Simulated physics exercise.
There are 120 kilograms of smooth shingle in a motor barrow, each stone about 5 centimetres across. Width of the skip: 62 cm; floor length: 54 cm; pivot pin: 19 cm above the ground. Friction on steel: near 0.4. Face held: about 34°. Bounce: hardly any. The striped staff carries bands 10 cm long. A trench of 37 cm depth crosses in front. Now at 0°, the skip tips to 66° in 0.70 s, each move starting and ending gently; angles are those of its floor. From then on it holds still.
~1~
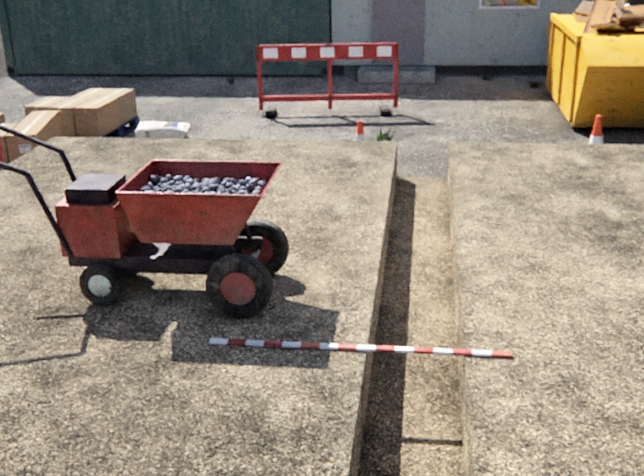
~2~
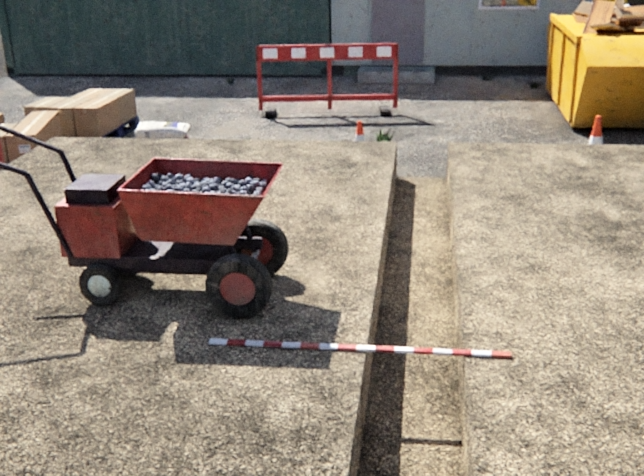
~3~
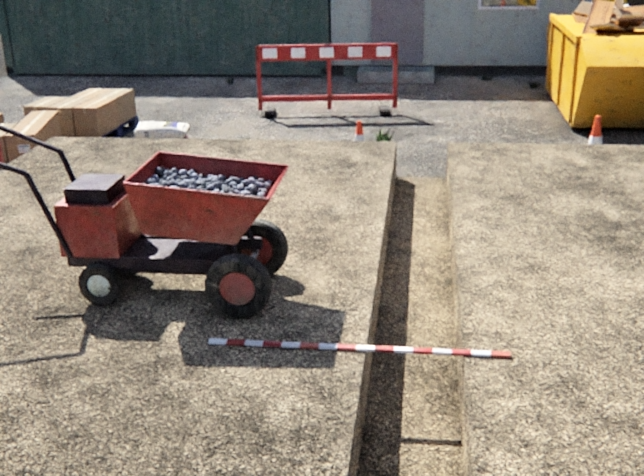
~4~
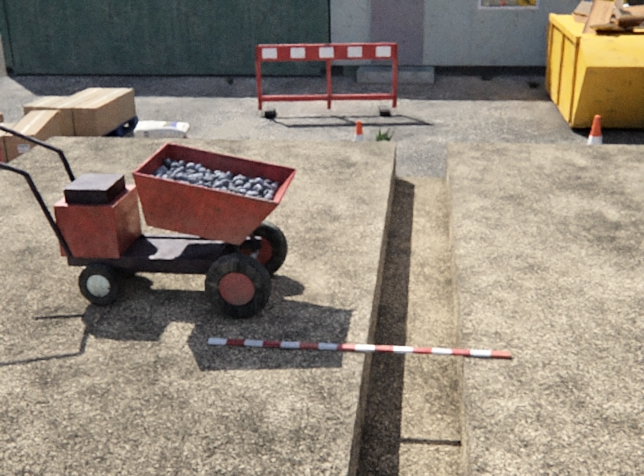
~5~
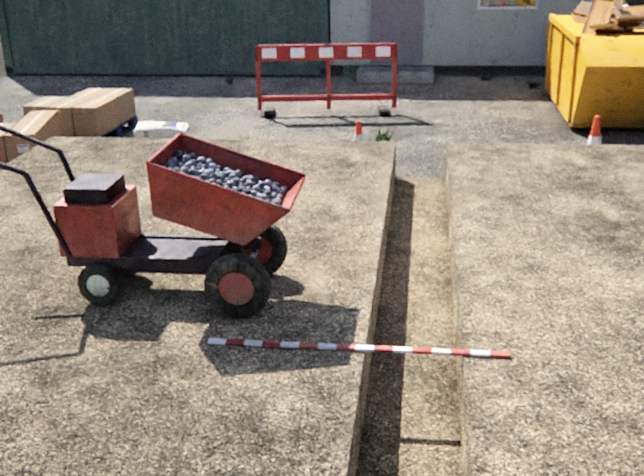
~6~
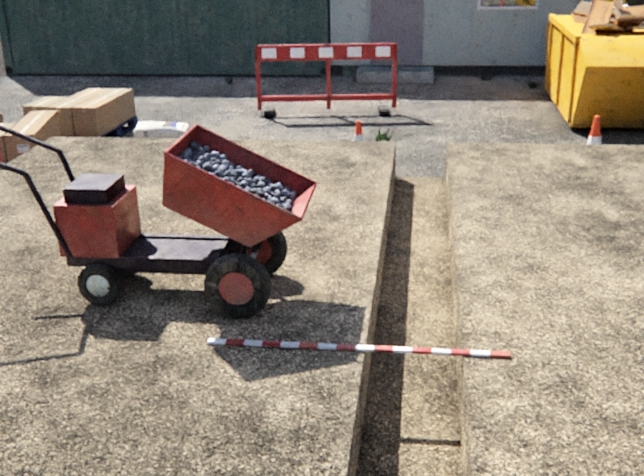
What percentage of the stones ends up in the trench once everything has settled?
About 73 per cent.
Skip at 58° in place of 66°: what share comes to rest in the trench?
I'd expect around 50 in a hundred.
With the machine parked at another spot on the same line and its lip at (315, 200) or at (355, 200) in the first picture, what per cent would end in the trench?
Near 80 per cent from the first place, 40 from the second.
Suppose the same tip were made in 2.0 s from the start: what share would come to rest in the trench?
In that case some 65 per cent.
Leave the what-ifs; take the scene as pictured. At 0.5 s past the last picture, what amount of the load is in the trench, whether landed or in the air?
Something like 10 in a hundred.
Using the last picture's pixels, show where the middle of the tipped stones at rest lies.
I'd point somewhere around (411, 346).
Then, 0.2 s after the last picture the floor is at 55°, 100 % in the skip; the foremost stones are at (319, 242).
Then, 0.5 s after the last picture the floor is at 66°, 82 % in the skip, 9 % short of the trench, 9 % in the trench; the foremost stones are at (395, 305).
Then, 0.8 s after the last picture the floor is at 66°, 37 % in the skip, 9 % short of the trench, 55 % in the trench; the foremost stones are at (452, 333).
Then, 2.8 s after the last picture the floor is at 66°, 8 % in the skip, 19 % short of the trench, 73 % in the trench; the foremost stones are at (452, 334).
